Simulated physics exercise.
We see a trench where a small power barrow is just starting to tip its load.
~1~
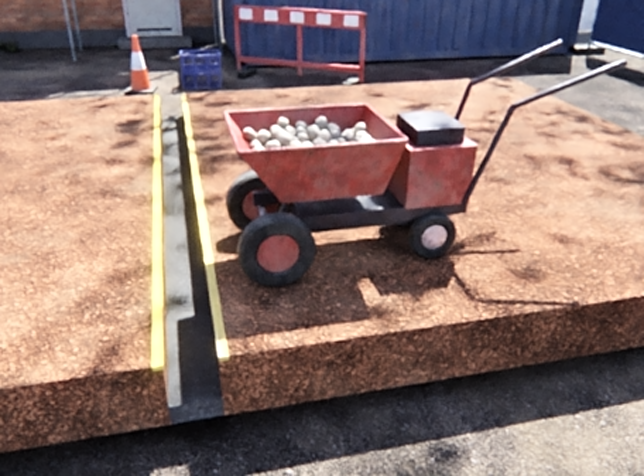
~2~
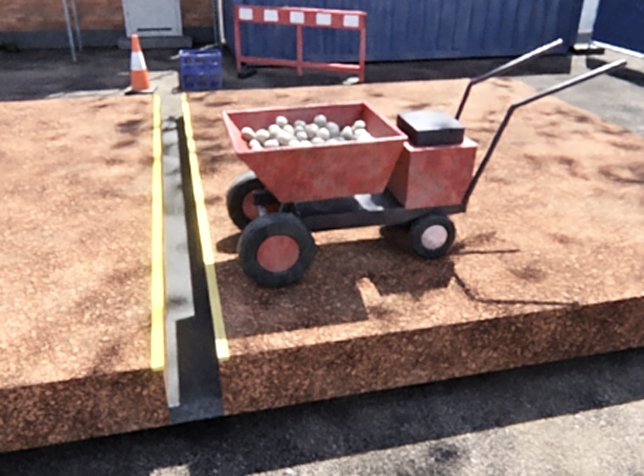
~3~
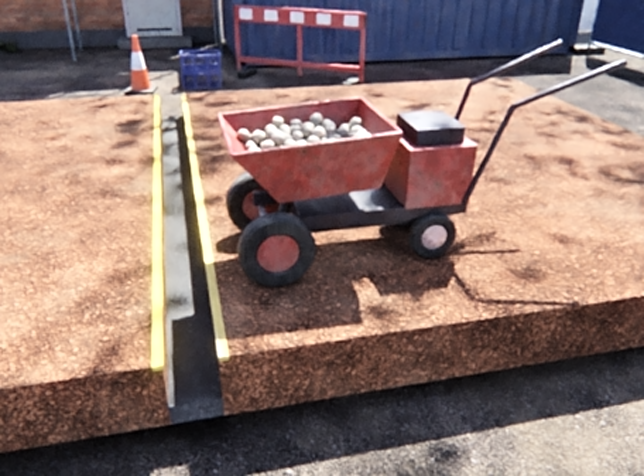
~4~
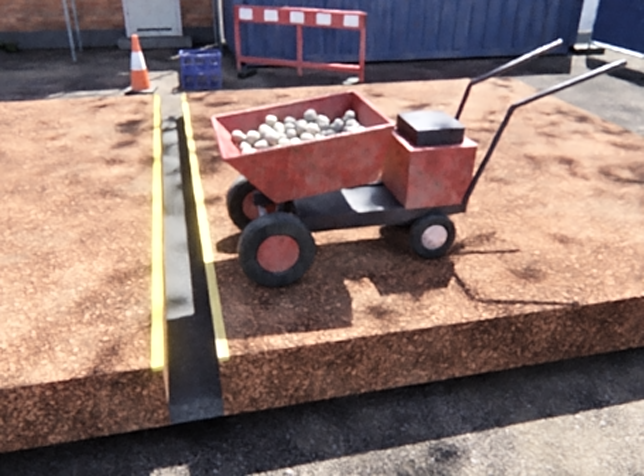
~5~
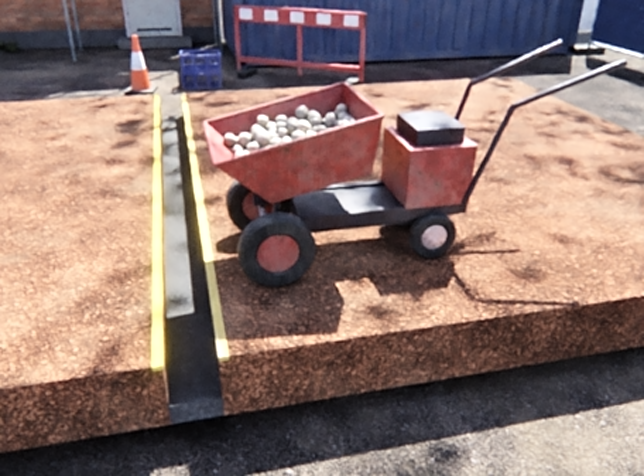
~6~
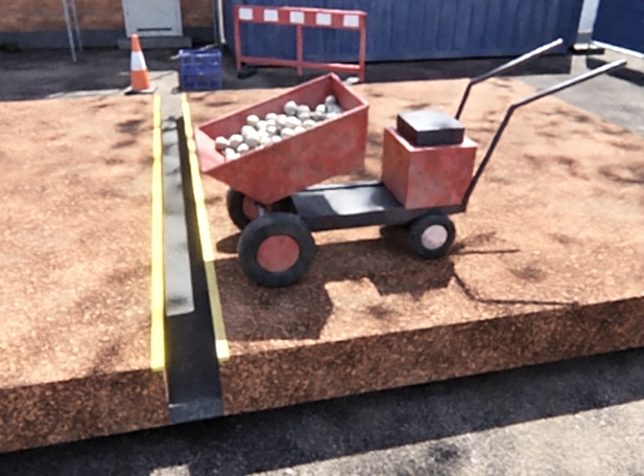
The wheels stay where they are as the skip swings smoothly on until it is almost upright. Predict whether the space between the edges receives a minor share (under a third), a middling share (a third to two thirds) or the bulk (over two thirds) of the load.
What ends in the trench is going to be under one-third of the load.
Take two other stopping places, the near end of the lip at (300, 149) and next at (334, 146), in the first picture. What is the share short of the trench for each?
About 10 per cent first, about 30 per cent second.
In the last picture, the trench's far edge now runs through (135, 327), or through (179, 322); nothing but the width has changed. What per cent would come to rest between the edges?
50 % then 0 %, roughly.
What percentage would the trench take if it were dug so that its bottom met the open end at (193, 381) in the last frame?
I'd say around 10 in a hundred.
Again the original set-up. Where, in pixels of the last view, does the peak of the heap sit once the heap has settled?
Top estimate: About (144, 250).
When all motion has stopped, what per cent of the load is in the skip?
It works out to some 15 percent.
Shortly afterwards, skip tipped steeply; the whole lot in the skip.
Next, skip tipped right over; the bulk in the skip; a little beyond it; only a few falling.
Some moments later, skip tipped right over; near a quarter in the skip; only a few in or heaped over the trench; near two thirds beyond it; only a few falling.
In the end, skip tipped right over; a little in the skip; a little in or heaped over the trench; the bulk beyond it.
